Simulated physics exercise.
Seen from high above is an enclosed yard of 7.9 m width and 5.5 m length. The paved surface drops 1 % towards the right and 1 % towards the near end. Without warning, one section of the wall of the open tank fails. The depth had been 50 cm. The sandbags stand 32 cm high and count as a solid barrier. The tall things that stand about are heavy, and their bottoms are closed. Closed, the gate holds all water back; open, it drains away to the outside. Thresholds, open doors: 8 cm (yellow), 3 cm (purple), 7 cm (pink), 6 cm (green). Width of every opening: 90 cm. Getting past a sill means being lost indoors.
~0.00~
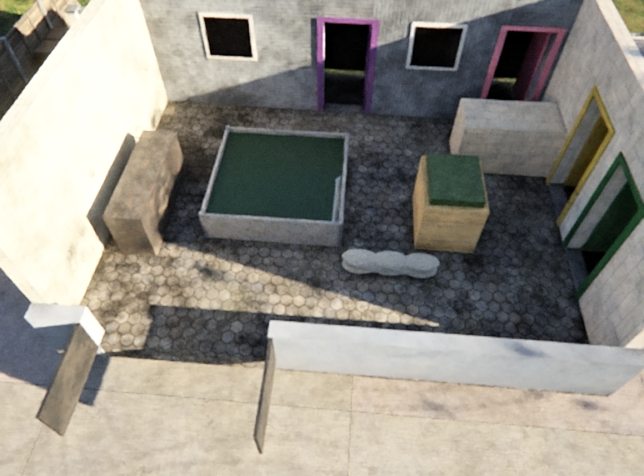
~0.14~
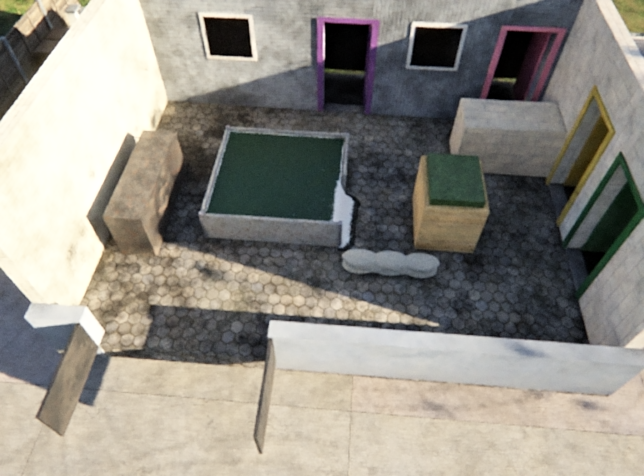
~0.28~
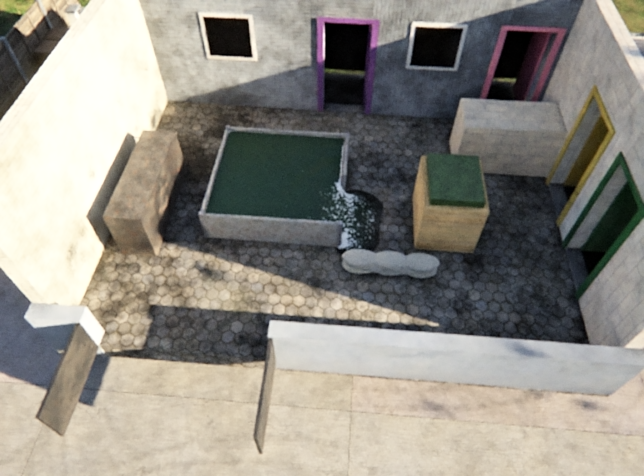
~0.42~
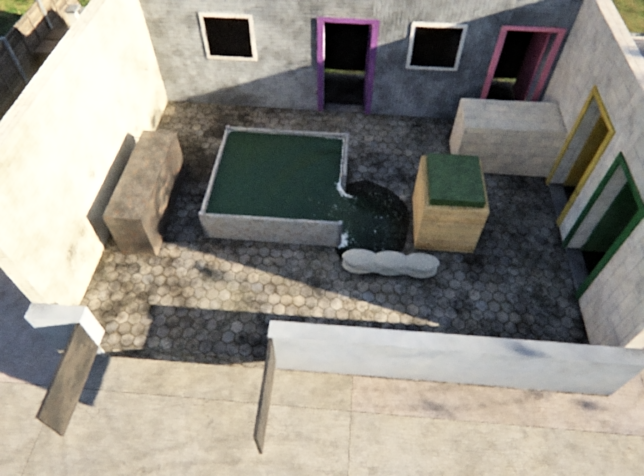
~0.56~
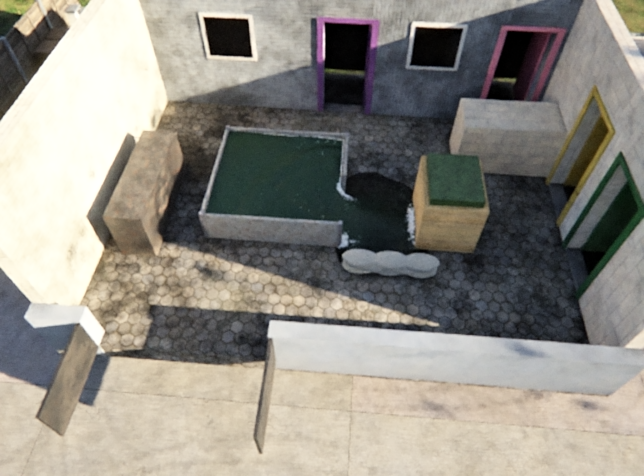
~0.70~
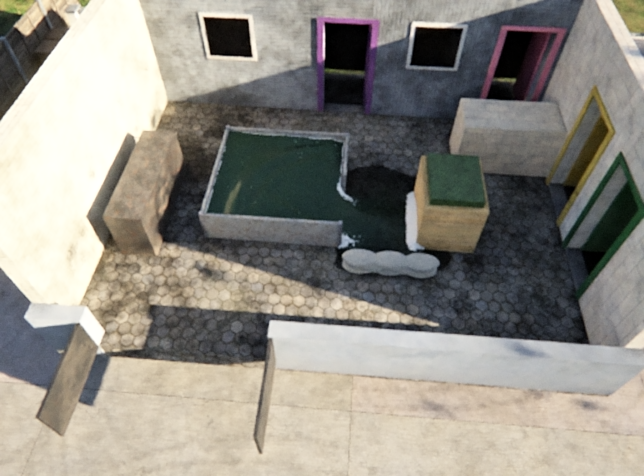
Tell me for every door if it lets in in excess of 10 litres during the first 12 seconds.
My prediction: The yellow door will undershoot the limit. The purple door will overshoot the limit. The pink door will overshoot the limit. The green door will overshoot the limit.
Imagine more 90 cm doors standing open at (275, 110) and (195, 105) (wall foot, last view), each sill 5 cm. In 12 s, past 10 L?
The first doorway stays inside and the second stays inside.
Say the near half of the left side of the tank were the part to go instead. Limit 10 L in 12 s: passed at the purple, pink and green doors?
Purple door doesn't reach it, pink door doesn't reach it, green door doesn't reach it.
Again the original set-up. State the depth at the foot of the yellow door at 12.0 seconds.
Roughly 7.0 centimetres.
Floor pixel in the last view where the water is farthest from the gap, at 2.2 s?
Near (579, 337).
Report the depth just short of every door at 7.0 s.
In centimetres, the yellow door has 5, the purple door 8, the pink door 14 and the green door 10.
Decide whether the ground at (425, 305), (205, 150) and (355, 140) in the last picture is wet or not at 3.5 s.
Going in order, clear, then clear, then covered.
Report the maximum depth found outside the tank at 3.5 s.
Depth: Approx. 28 cm.
After 1.4 s water covers 10 % of the floor and is deepest (44 cm) near (400, 248); yellow door not reached, purple door not reached, pink door not reached, green door not reached.
After 2.2 s water covers 25 % of the floor and is deepest (39 cm) near (411, 240); yellow door not reached, purple door not reached, pink door not reached, green door 9 cm at the sill, 11 L in.
After 3.5 s water covers 40 % of the floor and is deepest (28 cm) near (410, 232); yellow door 3 cm at the sill, 0 L in, purple door 10 cm at the sill, 11 L in, pink door 4 cm at the sill, 0 L in, green door 12 cm at the sill, 71 L in.
After 7.0 s water covers 85 % of the floor and is deepest (16 cm) near (411, 240); yellow door 5 cm at the sill, 0 L in, purple door 8 cm at the sill, 86 L in, pink door 14 cm at the sill, 31 L in, green door 10 cm at the sill, 122 L in.
After 12.0 s water covers 95 % of the floor and is deepest (10 cm) near (587, 370); yellow door 7 cm at the sill, 0 L in, purple door 6 cm at the sill, 121 L in, pink door 9 cm at the sill, 85 L in, green door 7 cm at the sill, 143 L in.
